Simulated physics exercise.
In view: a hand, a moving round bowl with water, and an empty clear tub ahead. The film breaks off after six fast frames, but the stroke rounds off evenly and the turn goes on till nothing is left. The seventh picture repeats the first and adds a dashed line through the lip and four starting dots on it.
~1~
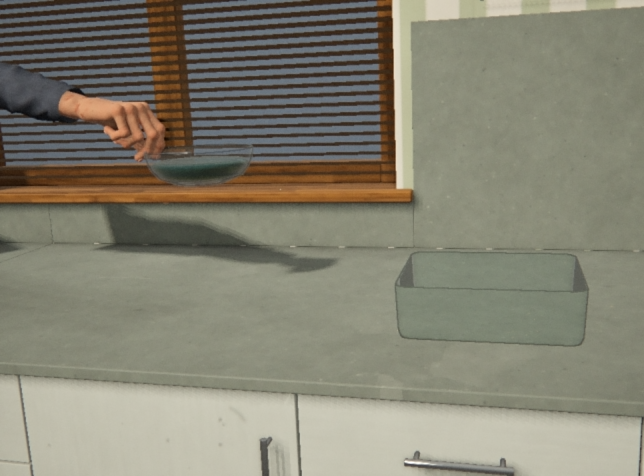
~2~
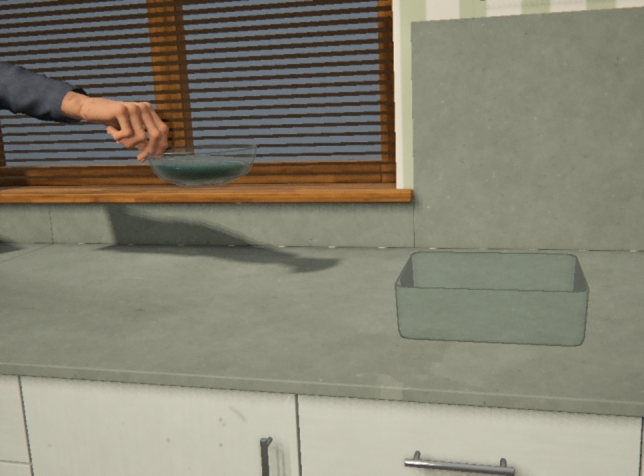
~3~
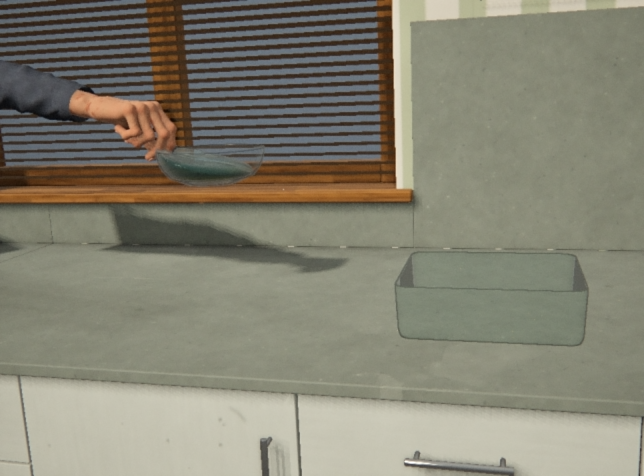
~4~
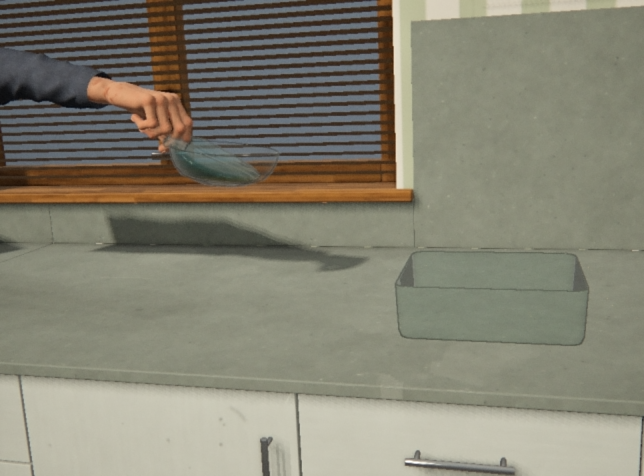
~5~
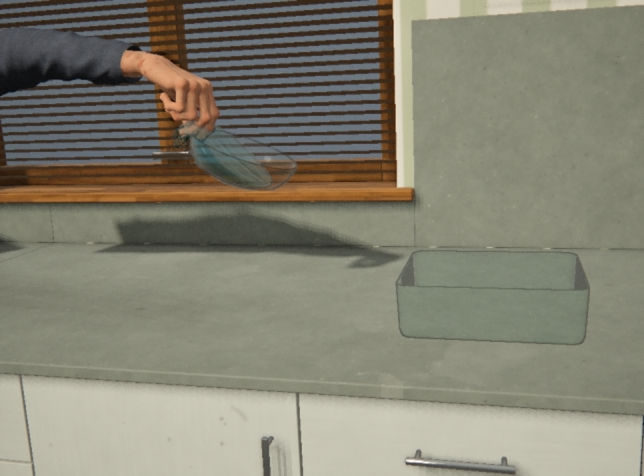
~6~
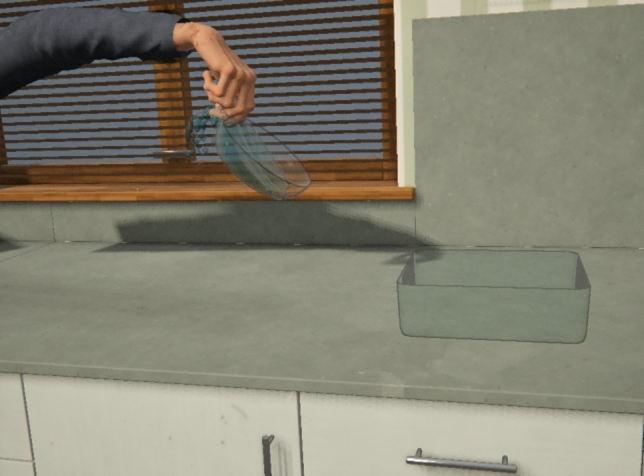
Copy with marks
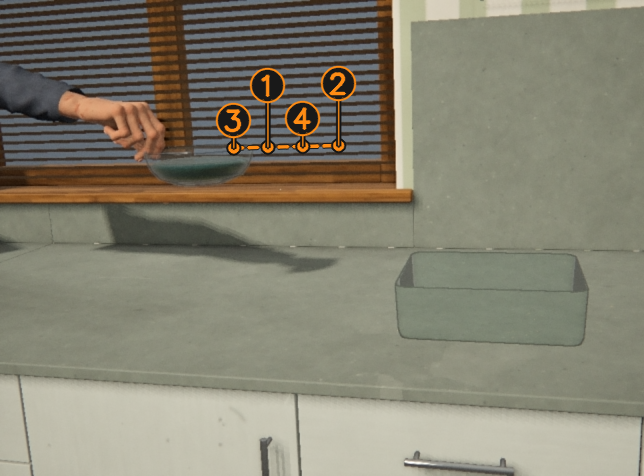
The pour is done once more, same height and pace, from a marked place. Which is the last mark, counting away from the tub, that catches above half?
It is 4.
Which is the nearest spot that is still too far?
The answer is 1.
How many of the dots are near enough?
Two of them.
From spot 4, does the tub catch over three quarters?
No.
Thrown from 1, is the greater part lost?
Yes, it does.
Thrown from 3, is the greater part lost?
Yes.
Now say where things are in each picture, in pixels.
Upright, lip at (248, 147); tub from (398, 337) to (584, 345); nothing has left yet.
Upright, lip at (251, 147); nothing has left yet.
Upright, lip at (260, 147); nothing has left yet.
Tipped about 8°, lip at (275, 154); water is over the rim, down to (172, 145).
Tipped about 22°, lip at (293, 167); water is over the rim, down to (185, 151).
Tipped about 43°, lip at (308, 185); water is over the rim, down to (200, 165).
On the marked copy, 1 at (267, 147); 2 at (338, 145); 3 at (233, 148); 4 at (302, 146).
For spot 1, about 23 % lands in the tub, 72 % falls short and 5 % goes beside or beyond.
For spot 2, about 68 % lands in the tub, 15 % falls short and 17 % goes beside or beyond.
For spot 3, about 1 % lands in the tub, 97 % falls short.
For spot 4, about 64 % lands in the tub, 23 % falls short and 13 % goes beside or beyond.
